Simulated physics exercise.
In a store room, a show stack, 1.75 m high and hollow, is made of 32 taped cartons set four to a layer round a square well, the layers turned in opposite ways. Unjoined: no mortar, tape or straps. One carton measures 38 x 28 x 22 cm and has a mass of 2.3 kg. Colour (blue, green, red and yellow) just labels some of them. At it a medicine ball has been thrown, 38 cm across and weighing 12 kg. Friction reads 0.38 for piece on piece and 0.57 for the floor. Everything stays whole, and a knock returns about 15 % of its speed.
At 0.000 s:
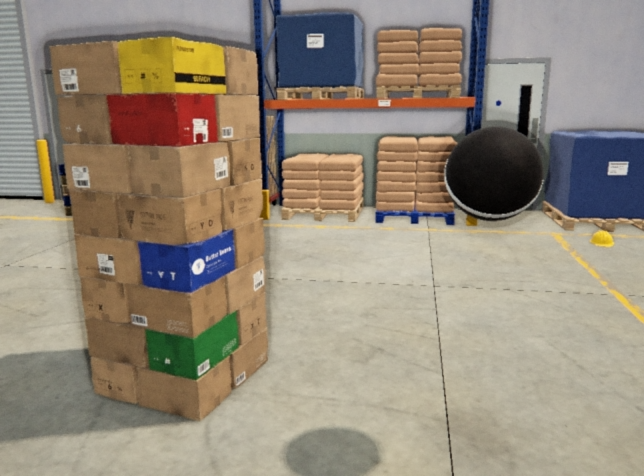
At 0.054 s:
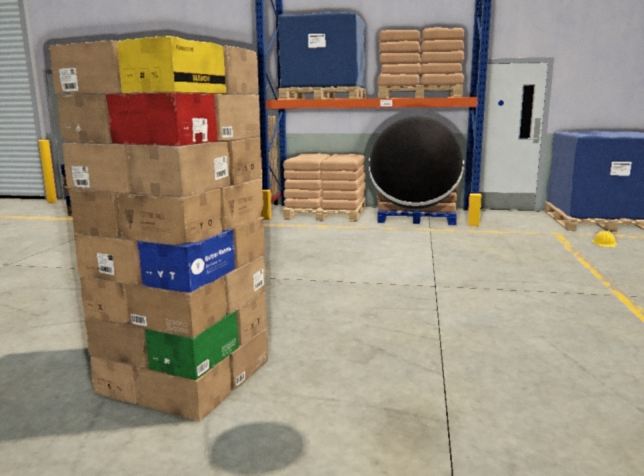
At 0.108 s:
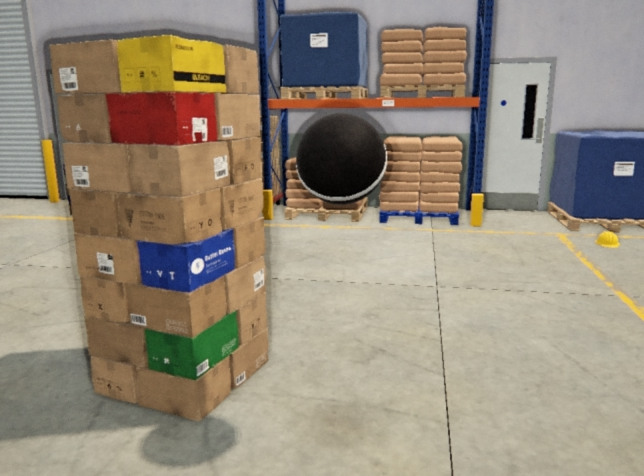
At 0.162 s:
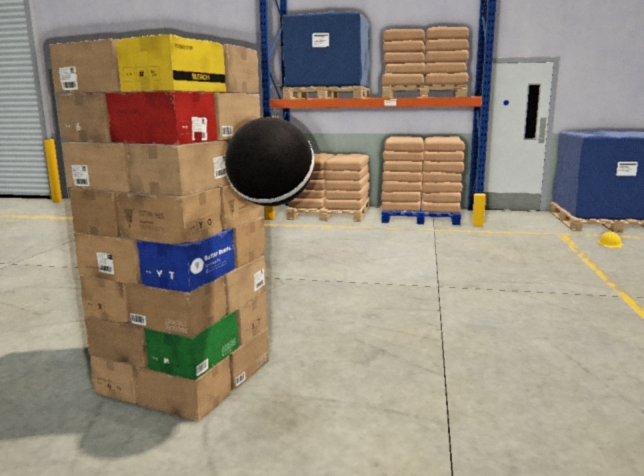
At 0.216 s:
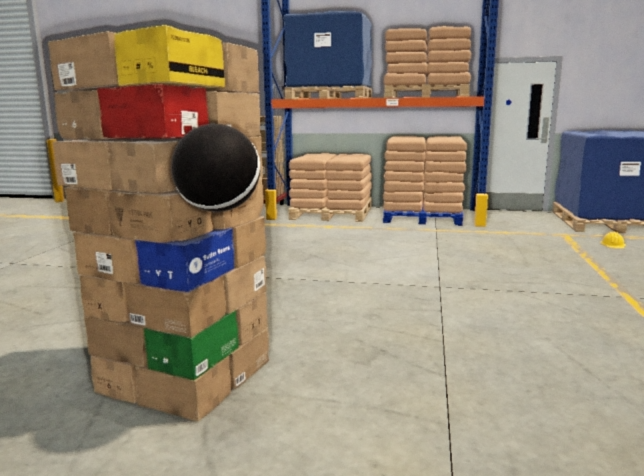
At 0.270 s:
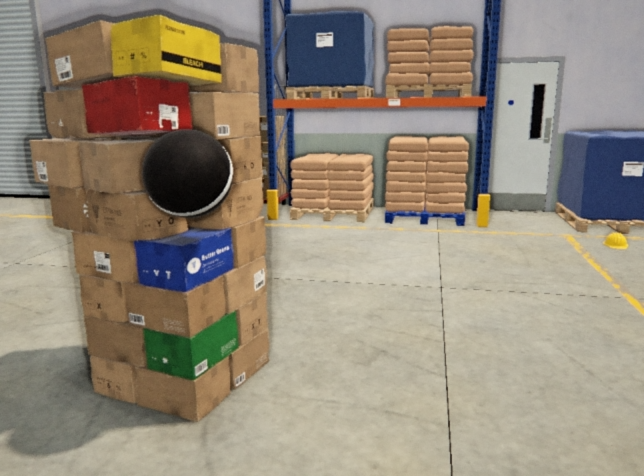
Black ball flying left across a warehouse, striking a tall stack of cardboard boxes and pushing the upper boxes leftward, tilting them.
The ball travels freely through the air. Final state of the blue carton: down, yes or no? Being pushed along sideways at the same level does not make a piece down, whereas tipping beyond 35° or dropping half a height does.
No.
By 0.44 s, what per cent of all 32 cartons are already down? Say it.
5 percent by then.
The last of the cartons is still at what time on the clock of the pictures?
Somewhere close to 2.5 s.
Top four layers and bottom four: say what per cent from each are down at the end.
Of the top ones 50 percent, of the bottom ones 0 percent.
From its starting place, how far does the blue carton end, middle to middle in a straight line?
Roughly 0 cm away.
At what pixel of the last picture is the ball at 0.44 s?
Location: Close to (105, 219).
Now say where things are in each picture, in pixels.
In the first picture (each place is the centre of the face we see best; the camera moves round a little), ball (493, 174) 1.08 m from contact, 5.8 m/s; blue carton (214, 260); yellow carton (202, 68); green carton (218, 344); all as stacked.
Ball (416, 163) 78 cm from contact, 5.7 m/s; blue carton (214, 259), in the second picture.
Ball (341, 160) 47 cm from contact, 5.7 m/s; blue carton (214, 259), in the third picture.
Ball (270, 162) 16 cm from contact, 5.7 m/s; blue carton (213, 259), in the fourth picture.
Ball (217, 168) after contact, 2.4 m/s; blue carton (212, 258); red carton (131, 112) moved 42 mm; steepest lean 3°, the carton at (80, 62); 7 have shifted, in the fifth picture.
Ball (189, 174) after contact, 2.3 m/s; blue carton (211, 259); red carton (110, 107) tilted 5°; yellow carton (193, 52) tilted 6°; steepest lean 8°, the carton at (75, 55); 9 have shifted, in the sixth picture.
By 0.44 s, ball still moving; 1 of the 32 cartons down; blue carton moved 21 mm; yellow carton tilted 4°.
By 0.92 s, ball still moving; 4 of the 32 cartons down; blue carton moved 23 mm; yellow carton tilted 74°, 30 cm lower.
By 1.60 s, ball still moving; 8 of the 32 cartons down; blue carton moved 21 mm; yellow carton upside down.
When it is over (2.9 s), ball rolling away; 8 of the 32 cartons down; blue carton moved 21 mm; red carton on its side; yellow carton 1.53 m lower. In pixels of the last frame, middles, blue carton near (186, 254).
